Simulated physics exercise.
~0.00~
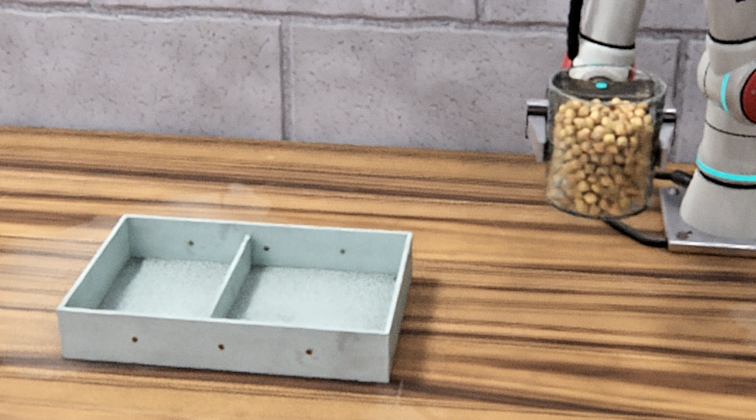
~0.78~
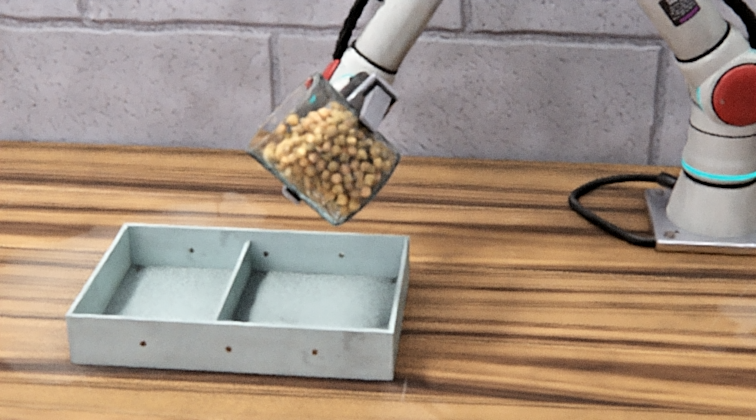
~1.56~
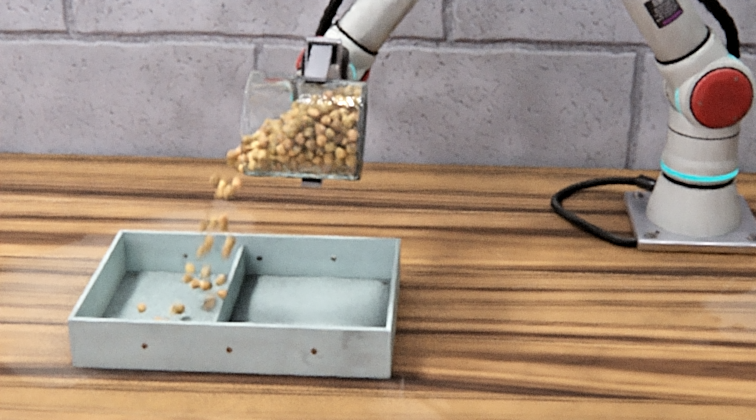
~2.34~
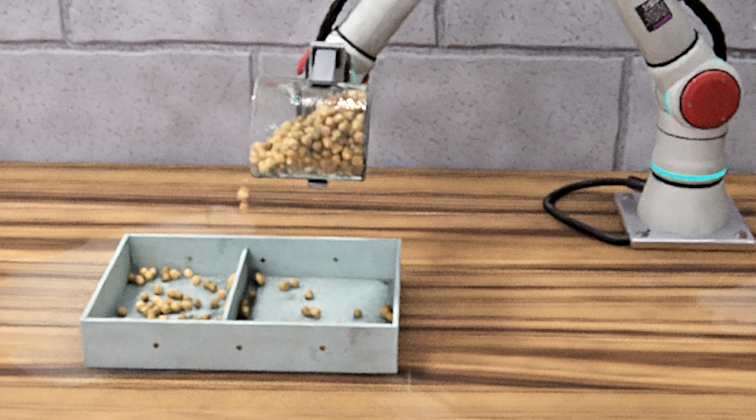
Robot arm carrying a clear cup of chickpeas over a divided pale box, tipping it and spilling some into both compartments.
